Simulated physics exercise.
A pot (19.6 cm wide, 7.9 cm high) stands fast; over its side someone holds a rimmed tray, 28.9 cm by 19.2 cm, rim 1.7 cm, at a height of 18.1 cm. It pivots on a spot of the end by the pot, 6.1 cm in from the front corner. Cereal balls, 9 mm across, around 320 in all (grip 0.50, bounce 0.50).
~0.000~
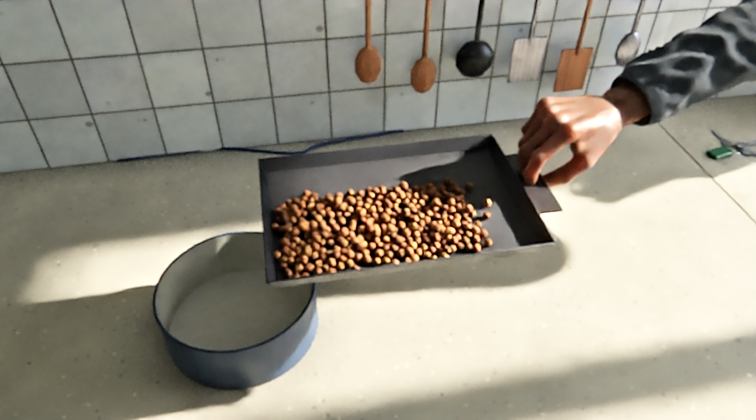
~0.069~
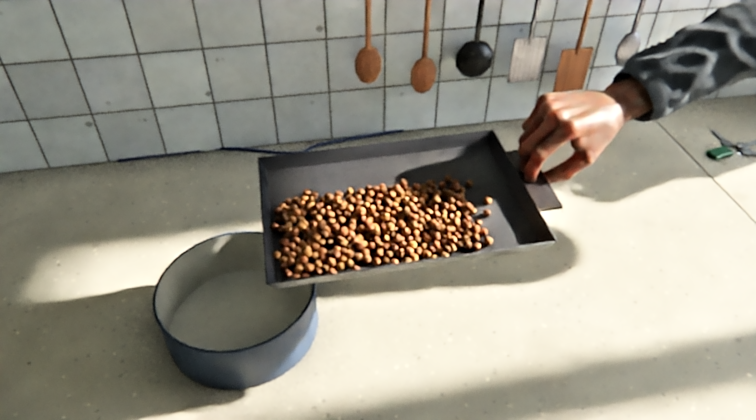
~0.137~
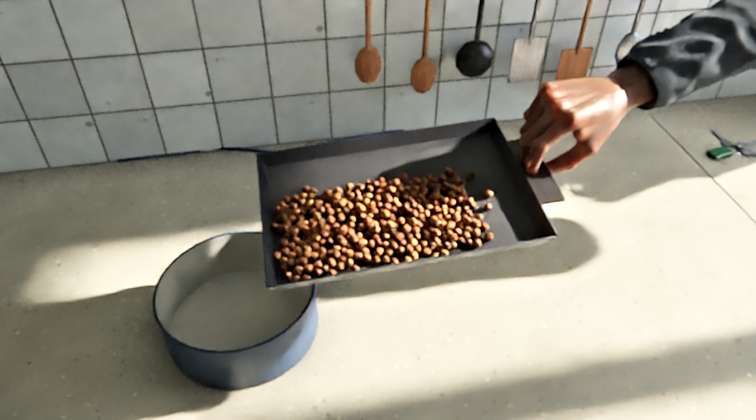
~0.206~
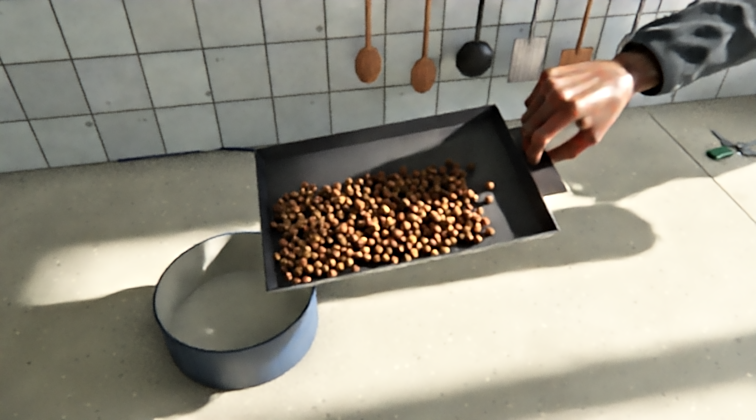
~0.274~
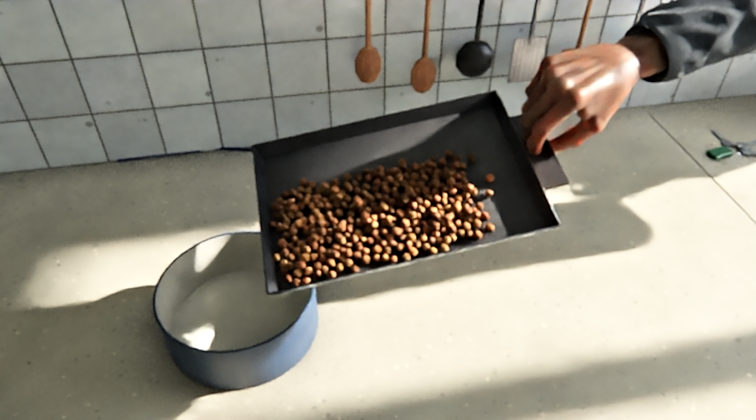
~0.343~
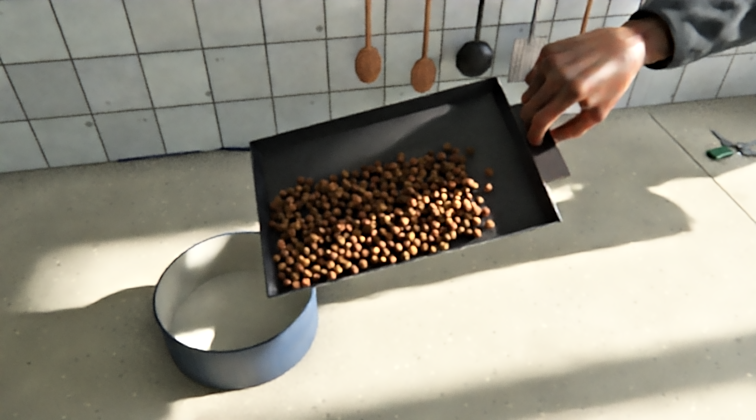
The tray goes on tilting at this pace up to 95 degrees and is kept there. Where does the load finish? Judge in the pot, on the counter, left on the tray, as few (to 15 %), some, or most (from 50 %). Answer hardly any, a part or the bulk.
In the pot: Hardly any; on the counter: The bulk; left on the tray: Hardly any.
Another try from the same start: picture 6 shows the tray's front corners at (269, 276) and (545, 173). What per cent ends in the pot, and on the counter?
Pot 85, counter 15.
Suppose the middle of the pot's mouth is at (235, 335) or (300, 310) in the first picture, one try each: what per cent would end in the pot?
About 70 and 85 per cent.
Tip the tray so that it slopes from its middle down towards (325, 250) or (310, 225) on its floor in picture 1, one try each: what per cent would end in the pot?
About 30 and 85 per cent.
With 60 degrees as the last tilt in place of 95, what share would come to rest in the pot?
In that case some 5 per cent.
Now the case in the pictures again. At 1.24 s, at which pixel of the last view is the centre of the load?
Near (298, 335).
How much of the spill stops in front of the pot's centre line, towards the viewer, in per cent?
Some 100 per cent.
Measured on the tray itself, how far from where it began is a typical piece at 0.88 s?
Roughly 2 cm.
Then, at 0.88 s, tilt 55 degrees; the tray holds 100 %, the pot 0 %.
After 1.24 s, tilt 79 degrees; the tray holds 40 %, the pot 0 %.
Then, at 1.68 s, tilt 95 degrees; the tray holds 0 %, the pot 5 %.
In the end, at 2.1 s, pot 5 %, counter 95 %, tray 0 %.
